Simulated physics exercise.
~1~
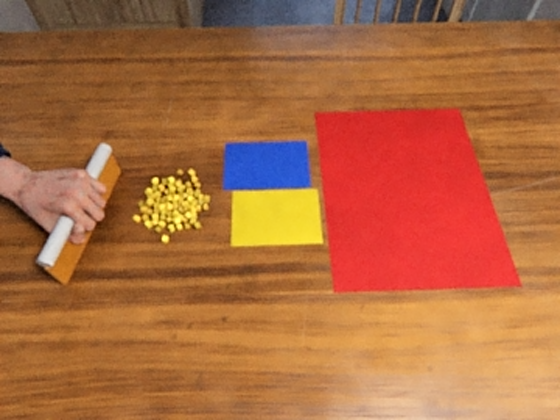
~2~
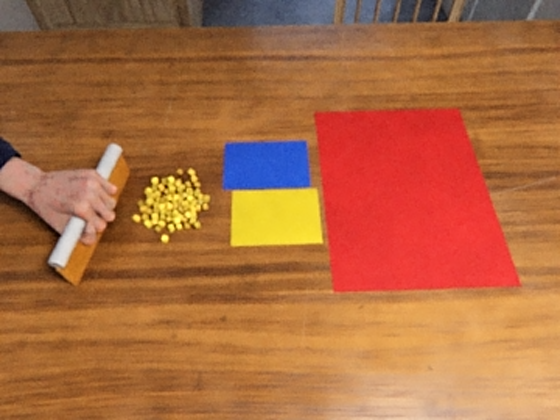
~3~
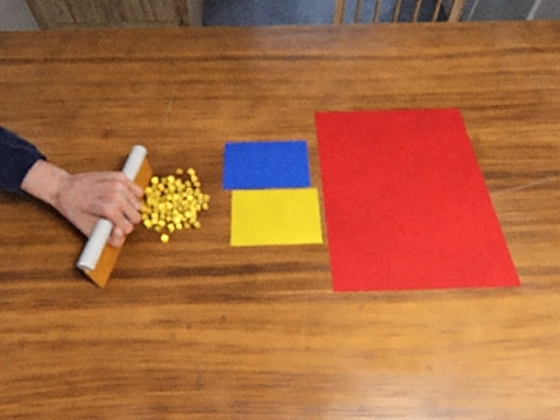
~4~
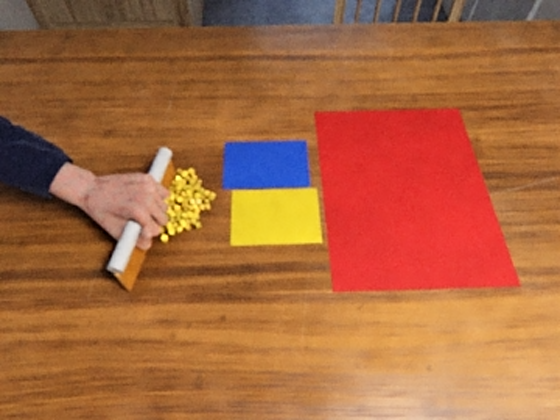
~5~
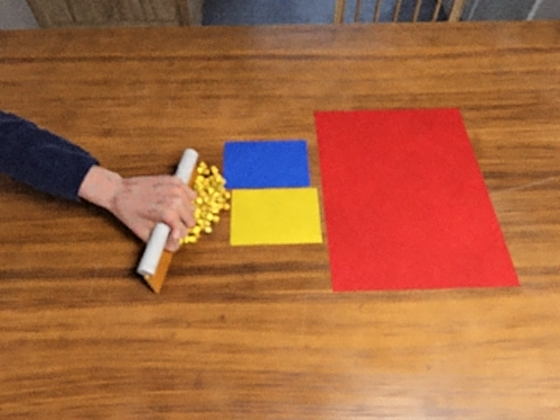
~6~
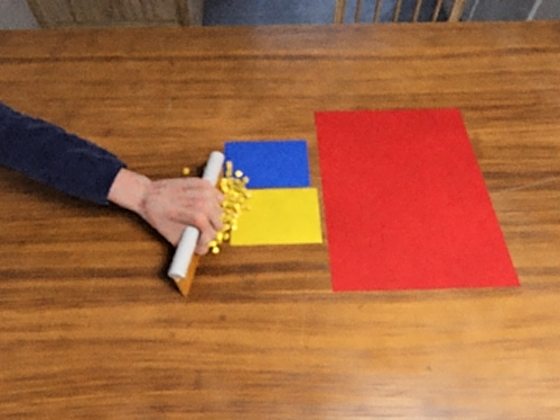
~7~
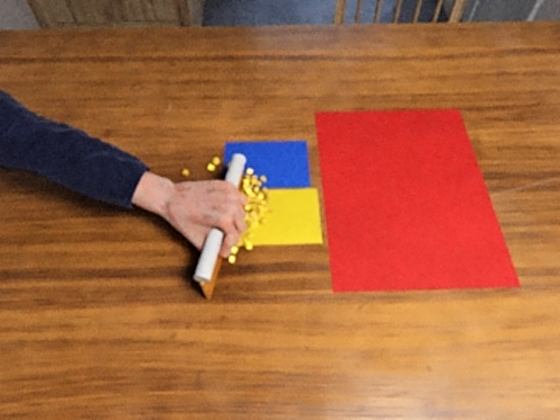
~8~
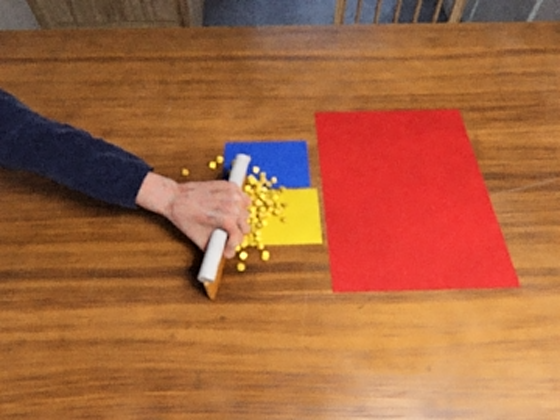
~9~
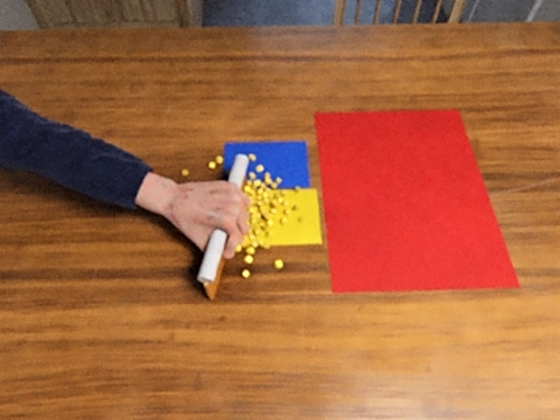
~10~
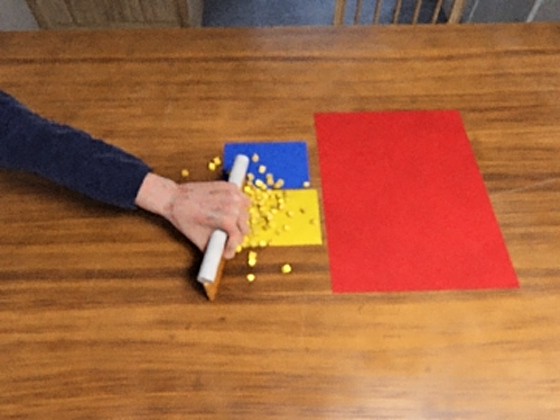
A hand in a dark sleeve grips a pale bar with an orange-brown blade at the left of a wooden table, seen from above at a slight angle. To its right lie a heap of small yellow pieces, a blue mat above a yellow one, and a large red mat. The hand slides the slanted scraper right until it meets the heap and pushes it along. The pieces bunch up, then spread onto the two small mats. The scraper stops at their left edge, and the pieces scatter slightly farther before settling, mostly on yellow, some on blue and bare wood, none on red.
